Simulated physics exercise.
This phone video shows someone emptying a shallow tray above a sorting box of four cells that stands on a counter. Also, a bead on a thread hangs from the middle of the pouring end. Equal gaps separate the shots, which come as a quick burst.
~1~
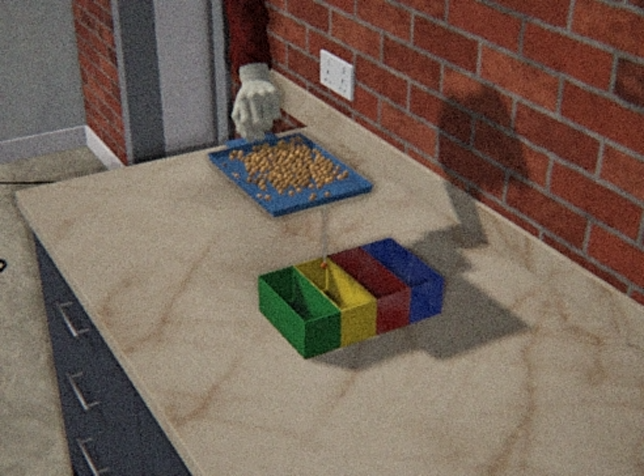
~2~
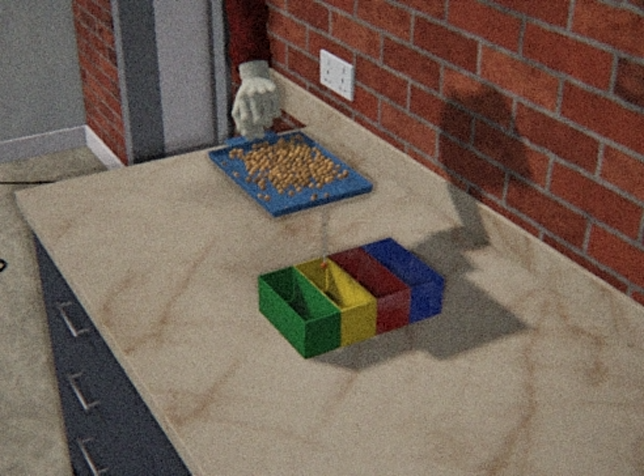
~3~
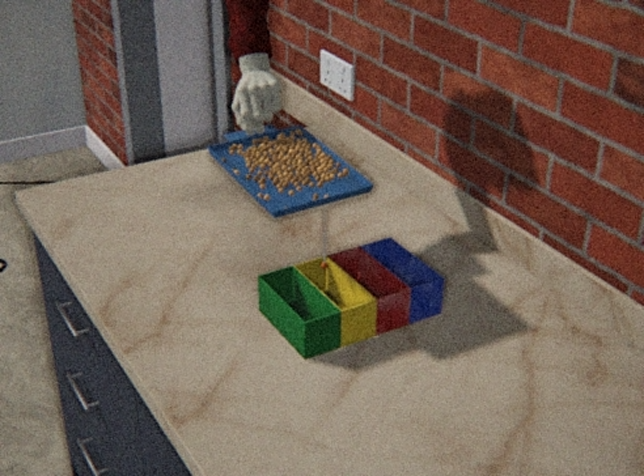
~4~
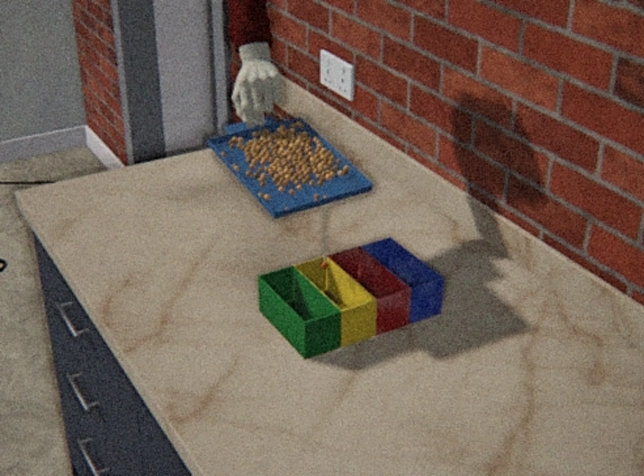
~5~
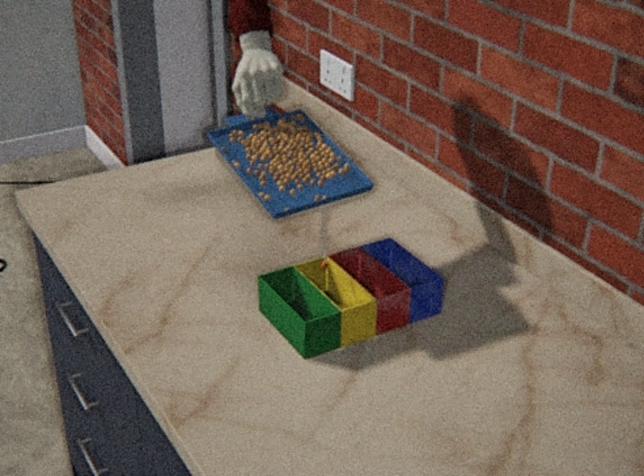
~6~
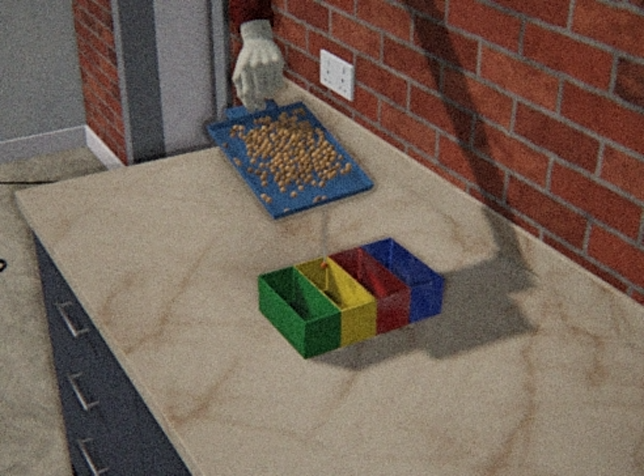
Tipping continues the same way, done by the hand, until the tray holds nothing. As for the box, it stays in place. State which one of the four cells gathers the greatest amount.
It is the green cell.
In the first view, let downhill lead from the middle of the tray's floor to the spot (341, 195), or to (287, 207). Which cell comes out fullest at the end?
The red cell, then the green cell.
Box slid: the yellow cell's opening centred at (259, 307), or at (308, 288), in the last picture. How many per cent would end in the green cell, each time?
Roughly 0% on the first try and 30% on the second.
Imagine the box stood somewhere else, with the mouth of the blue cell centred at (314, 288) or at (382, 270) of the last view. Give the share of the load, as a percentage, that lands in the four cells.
About 80% and about 100%.
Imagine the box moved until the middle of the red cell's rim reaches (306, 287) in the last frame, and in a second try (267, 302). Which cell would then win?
For the first spot I'd say the cell in red, and for the second spot the cell in blue.
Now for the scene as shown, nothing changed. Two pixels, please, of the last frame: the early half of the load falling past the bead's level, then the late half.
Early half: (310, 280); late half: (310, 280).
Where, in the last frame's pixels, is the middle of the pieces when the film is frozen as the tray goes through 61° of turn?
In the last view, the load is centred near (309, 204).
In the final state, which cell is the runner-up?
That would be the yellow cell.
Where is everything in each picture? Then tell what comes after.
In the first frame, corners of the pouring end at (274, 210) and (371, 185), level; middle of the load at (290, 166), round wooden beads; bead on its thread at (325, 265); green cell at (323, 332); yellow cell at (359, 320); red cell at (393, 309); blue cell at (426, 298).
In the second frame, corners of the pouring end at (275, 210) and (371, 185), level; middle of the load at (290, 165).
In the third frame, corners of the pouring end at (275, 211) and (371, 184), tipped barely, lowest at the left corner; middle of the load at (290, 162).
In the fourth frame, corners of the pouring end at (275, 211) and (371, 184), tipped a little, lowest at the left corner; middle of the load at (291, 157).
In the fifth frame, corners of the pouring end at (275, 212) and (372, 184), tipped a little, lowest at the left corner; middle of the load at (291, 153).
In the sixth frame, corners of the pouring end at (275, 213) and (372, 183), tipped clearly, lowest at the left corner; middle of the load at (293, 151), nearly all on the move; green cell at (323, 332); yellow cell at (359, 320); red cell at (393, 309); blue cell at (426, 298).
Soon after the last picture, tray tipped steeply; about two thirds on the tray; a small part in the green cell; a small part in the yellow cell; a stray few in the red cell; about a quarter falling or outside the box.
A little later, tray tipped past a quarter turn; about a third in the green cell; about a quarter in the yellow cell; a small part in the red cell; about a quarter falling or outside the box.
Later still, tray tipped past a quarter turn; about half in the green cell; about a quarter in the yellow cell; a small part in the red cell; about a quarter falling or outside the box.
At rest, tray tipped past a quarter turn; about half in the green cell; about a quarter in the yellow cell; a small part in the red cell; none in the blue cell; about a quarter outside the box.
